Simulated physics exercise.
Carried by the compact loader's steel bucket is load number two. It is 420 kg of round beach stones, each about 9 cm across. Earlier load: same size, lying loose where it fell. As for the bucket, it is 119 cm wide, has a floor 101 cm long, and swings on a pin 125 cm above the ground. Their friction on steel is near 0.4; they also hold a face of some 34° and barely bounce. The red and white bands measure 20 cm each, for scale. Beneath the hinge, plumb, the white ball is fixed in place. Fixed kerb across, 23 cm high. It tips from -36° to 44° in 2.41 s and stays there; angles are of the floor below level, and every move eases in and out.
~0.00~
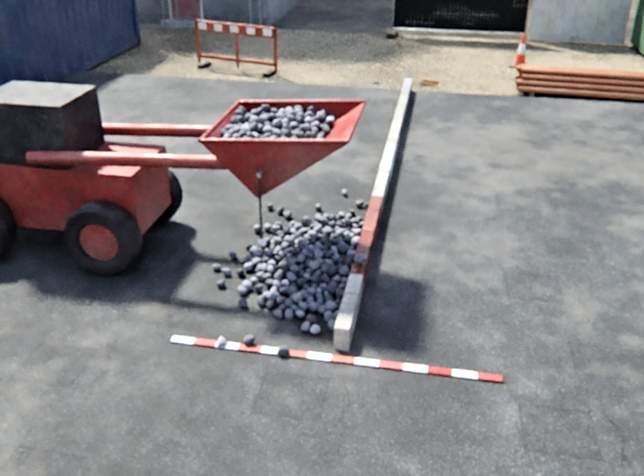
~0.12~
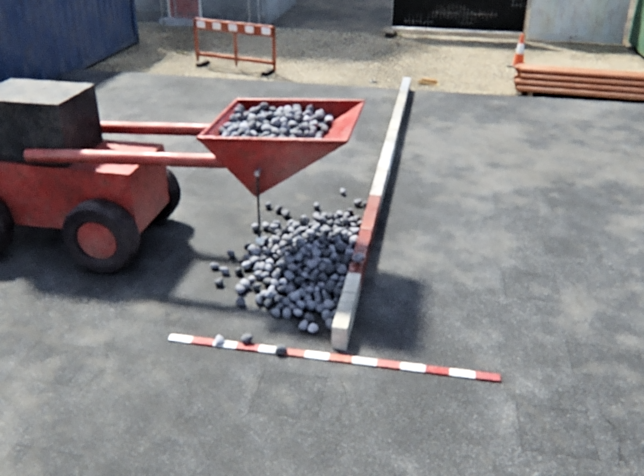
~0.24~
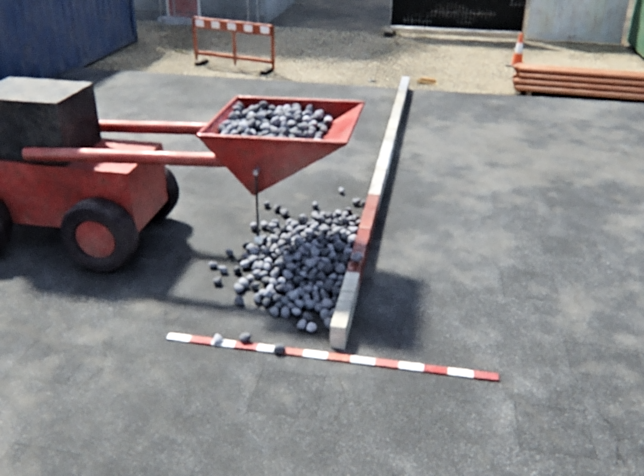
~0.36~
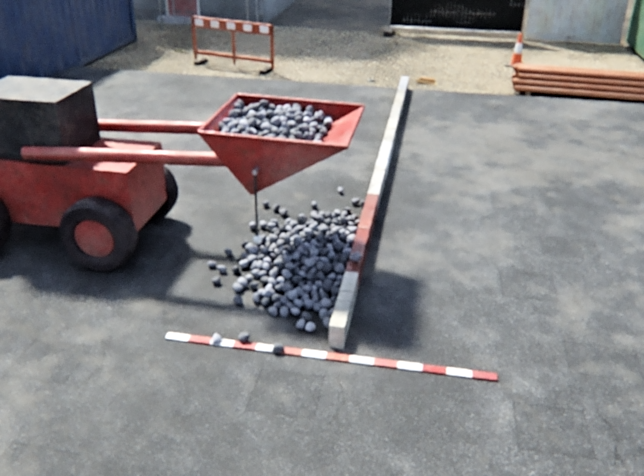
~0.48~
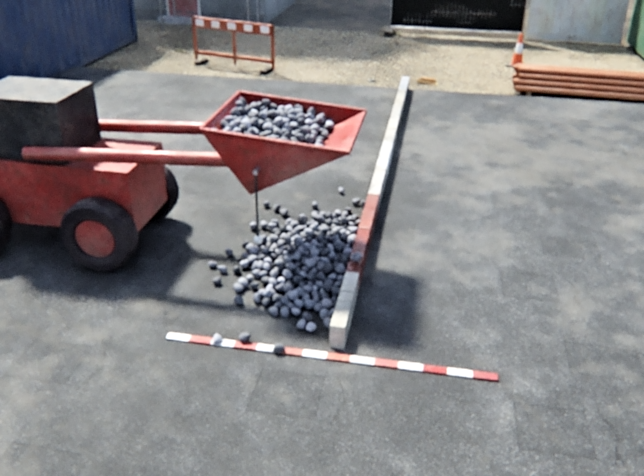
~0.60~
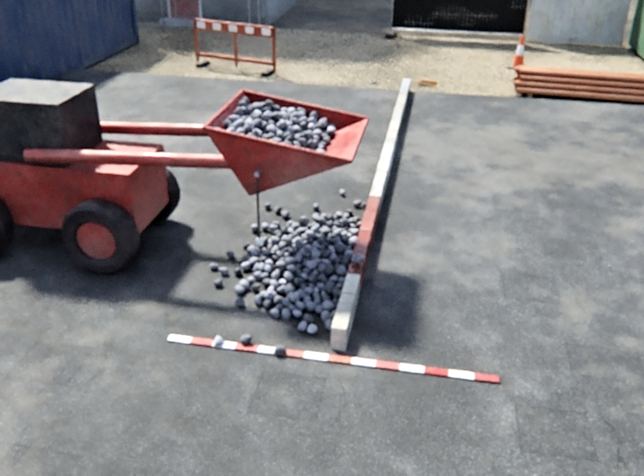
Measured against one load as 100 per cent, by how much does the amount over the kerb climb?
The amount climbs by some 54 per cent of a load.
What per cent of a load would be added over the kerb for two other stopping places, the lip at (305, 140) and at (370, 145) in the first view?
Roughly 5 and 85 percent, in that order.
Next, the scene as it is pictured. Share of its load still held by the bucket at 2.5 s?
About 5 percent is still in there.
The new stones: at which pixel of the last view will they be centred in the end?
They settle centred around (372, 259).
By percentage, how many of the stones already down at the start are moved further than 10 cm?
Roughly 0 % of them.
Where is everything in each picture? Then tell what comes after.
The bucket is at -36°, its lip at (349, 142); the top of the load is at (285, 116). The earlier load is highest near (337, 247), 24 cm above ground level, 100 % on this side of the kerb, in the first picture.
Lip at (347, 142), floor tilted -35°, highest stones at (284, 115); the stones move at 0.0 m/s on average, in the second picture.
Lip at (347, 143), floor tilted -34°, highest stones at (271, 115); the stones move at 0.1 m/s on average, in the third picture.
The bucket is at -31°, its lip at (347, 147); the top of the load is at (256, 112); the stones move at 0.1 m/s on average, in the fourth picture.
The bucket is at -28°, its lip at (350, 153); the top of the load is at (254, 111); the stones move at 0.1 m/s on average, in the fifth picture.
The bucket is at -24°, its lip at (352, 161); the top of the load is at (255, 111); the stones move at 0.2 m/s on average, in the sixth picture.
After 1.8 s the floor is at 32°; in per cent of one load, 87 in the bucket, 113 on this side of the kerb; the foremost stones are at (360, 230).
After 2.5 s the floor is at 44°; in per cent of one load, 3 in the bucket, 156 on this side of the kerb, 40 over the kerb; the foremost stones are at (466, 279).
After 2.9 s the floor is at 44°; in per cent of one load, 0 in the bucket, 149 on this side of the kerb, 51 over the kerb; the foremost stones are at (506, 280).
After 5.7 s the floor is at 44°; in per cent of one load, 0 in the bucket, 146 on this side of the kerb, 54 over the kerb; the foremost stones are at (531, 289). Net gain over the kerb, 54.
